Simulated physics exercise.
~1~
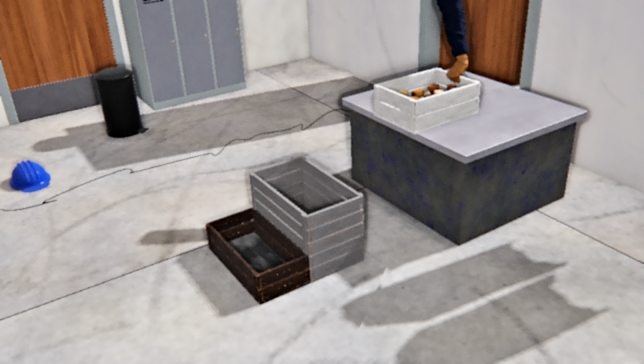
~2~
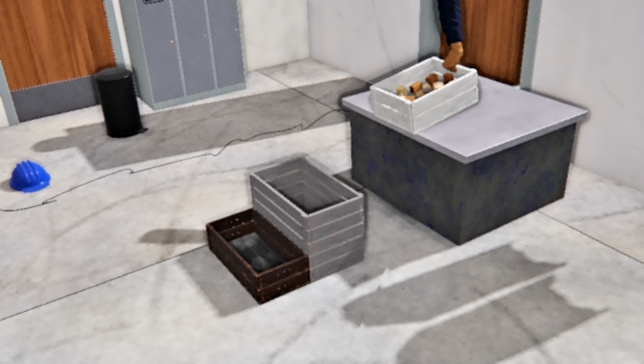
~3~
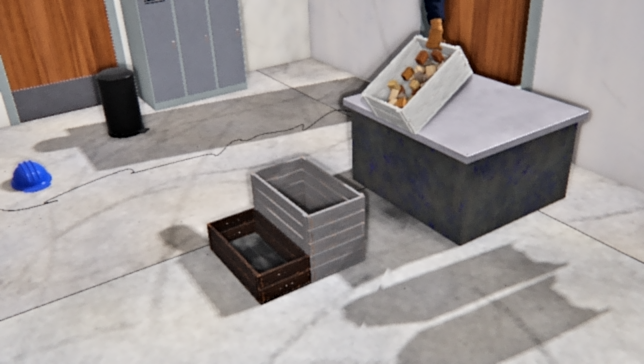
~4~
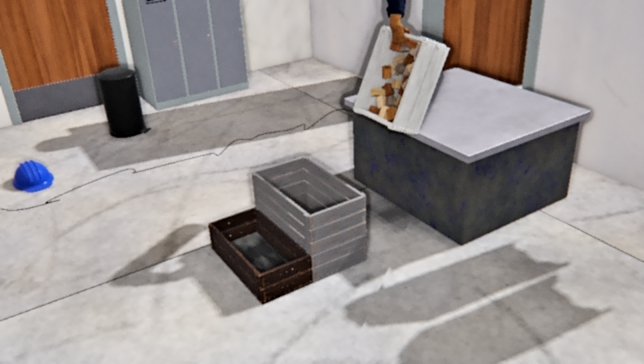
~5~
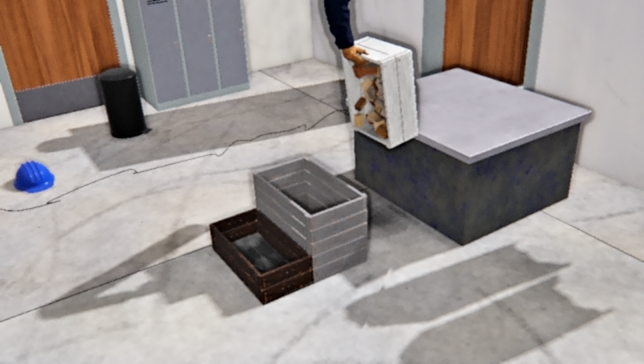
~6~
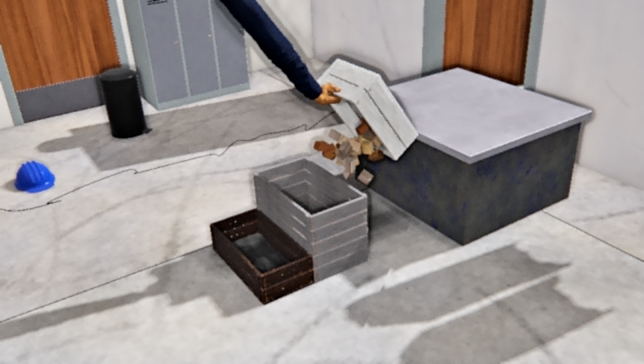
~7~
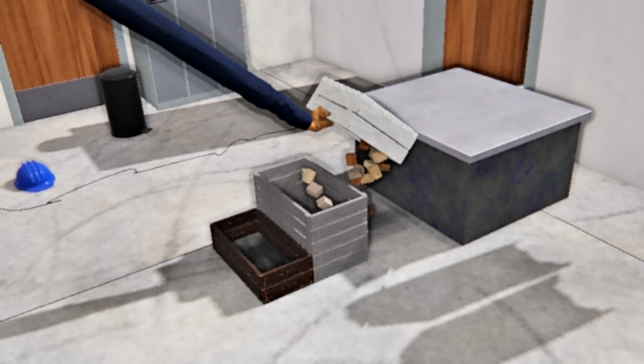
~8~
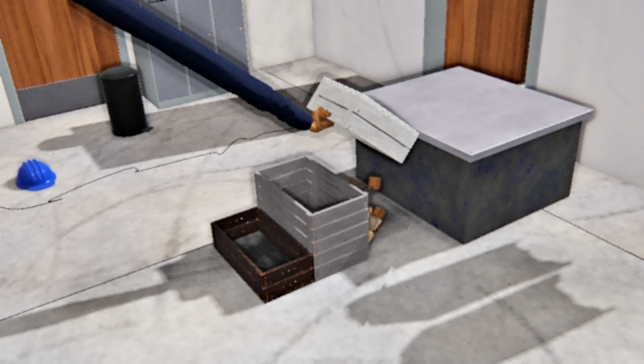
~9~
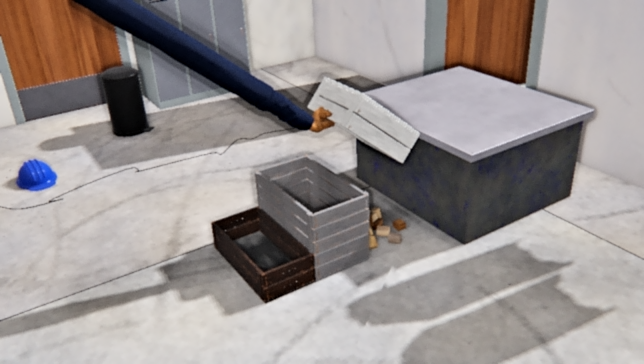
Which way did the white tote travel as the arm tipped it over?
It moved to the left, going from the top of the bench out over its left edge.
